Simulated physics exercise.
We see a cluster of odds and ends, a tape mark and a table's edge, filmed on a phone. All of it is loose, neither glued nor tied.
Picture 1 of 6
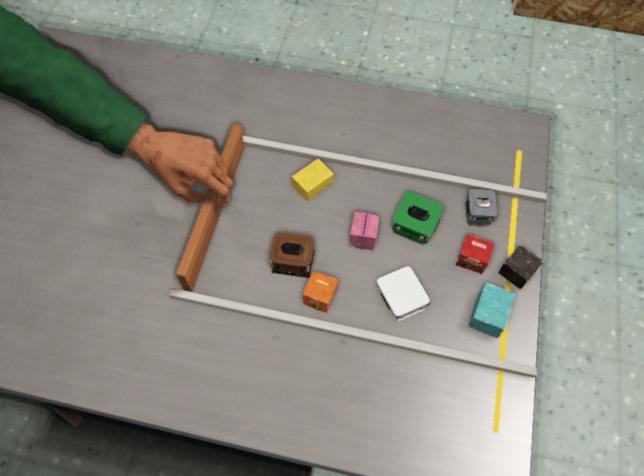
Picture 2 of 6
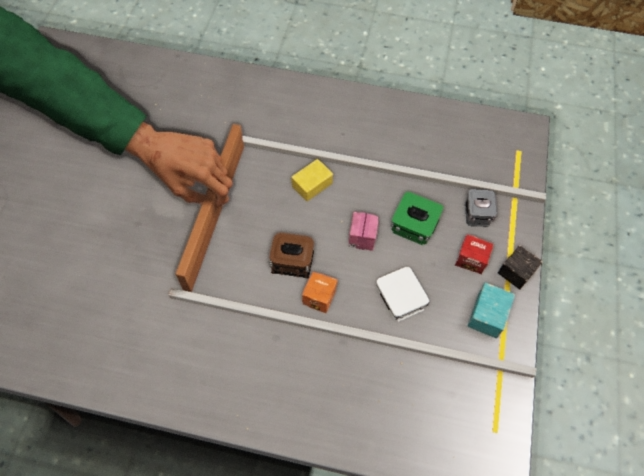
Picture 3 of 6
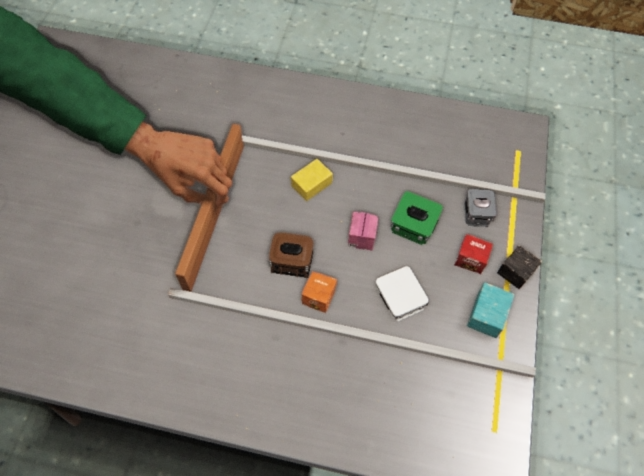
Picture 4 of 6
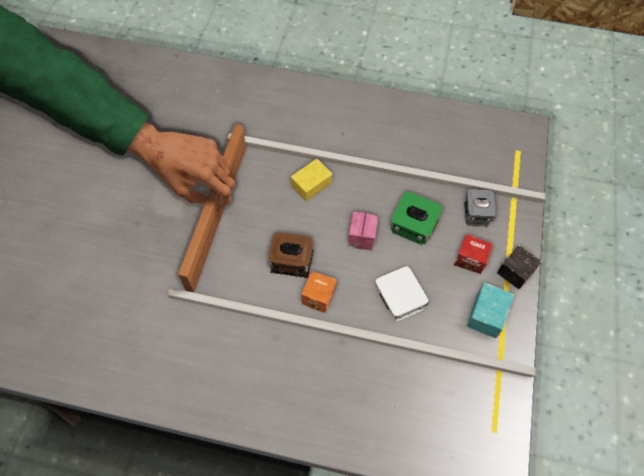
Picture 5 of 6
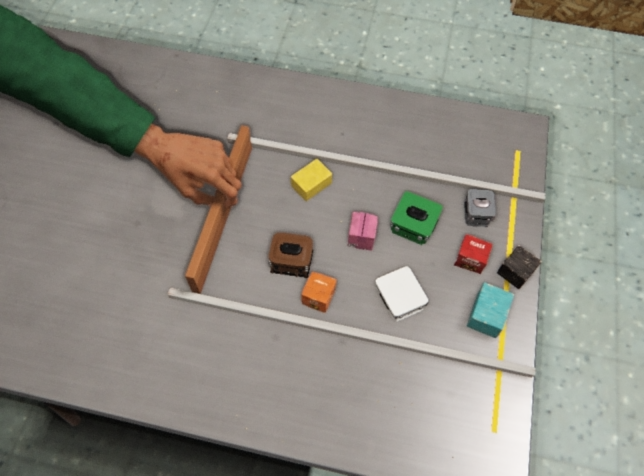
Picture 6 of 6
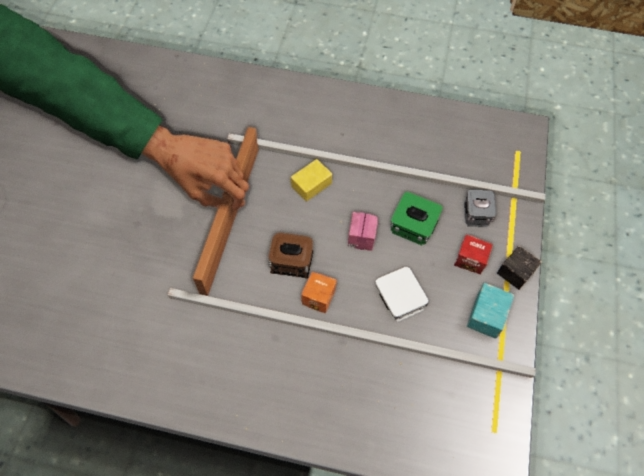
On a grey tabletop above a pale green speckled floor, seen from high above at a slight tilt, two thin light rails run lengthwise toward a yellow tape line near the right edge. Between them sit yellow, pink, brown, orange, green and white objects, with grey, red, black and turquoise ones farther right. A green-sleeved hand holds a wooden board at left, then slides it slightly right while the objects and view stay essentially still.
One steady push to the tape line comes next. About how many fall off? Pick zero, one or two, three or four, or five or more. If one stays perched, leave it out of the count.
Five or more fall off.
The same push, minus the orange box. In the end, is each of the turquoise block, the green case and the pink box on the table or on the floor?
Turquoise block: Over the edge. Green case: Over the edge. Pink box: Still there.
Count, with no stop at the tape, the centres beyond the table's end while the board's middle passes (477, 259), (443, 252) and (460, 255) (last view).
Respectively 2, 0 and 1.
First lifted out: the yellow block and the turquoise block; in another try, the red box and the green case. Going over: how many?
That gives 4 for the first pair taken away and 4 for the second.
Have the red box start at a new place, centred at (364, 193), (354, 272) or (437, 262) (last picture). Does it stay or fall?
Well, in that order it goes off, goes off and goes off.
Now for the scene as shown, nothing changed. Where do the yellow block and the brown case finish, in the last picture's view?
The yellow block at (527, 217), the brown case at (529, 306).
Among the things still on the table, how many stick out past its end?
The tally is 2.
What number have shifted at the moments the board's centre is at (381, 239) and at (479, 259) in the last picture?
Well, it's 6 at the first one and 10 at the second.
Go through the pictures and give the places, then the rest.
Black block (520, 267); turquoise block (492, 310); red box (475, 254); board (214, 205); tape (509, 274), in the first picture.
Turquoise block (491, 311); green case (416, 219), in the second picture.
Red box (474, 254); white case (401, 294), in the third picture.
Black block (519, 267); pink box (363, 231), in the fourth picture.
Turquoise block (490, 310); yellow block (311, 180), in the fifth picture.
Black block (519, 268); turquoise block (490, 311); red box (473, 255); board (229, 208); tape (508, 275), in the sixth picture.
Early on, none off yet; black block at rest near (519, 268); turquoise block at rest near (490, 311); red box at rest near (473, 255).
A while later, none off yet; black block travelled a little near (529, 274); turquoise block travelled a little near (509, 317); red box travelled about its own width near (495, 264).
Finally, the number that fall off is five or more; lost, white case, green case, grey case, red box, turquoise block and black block.
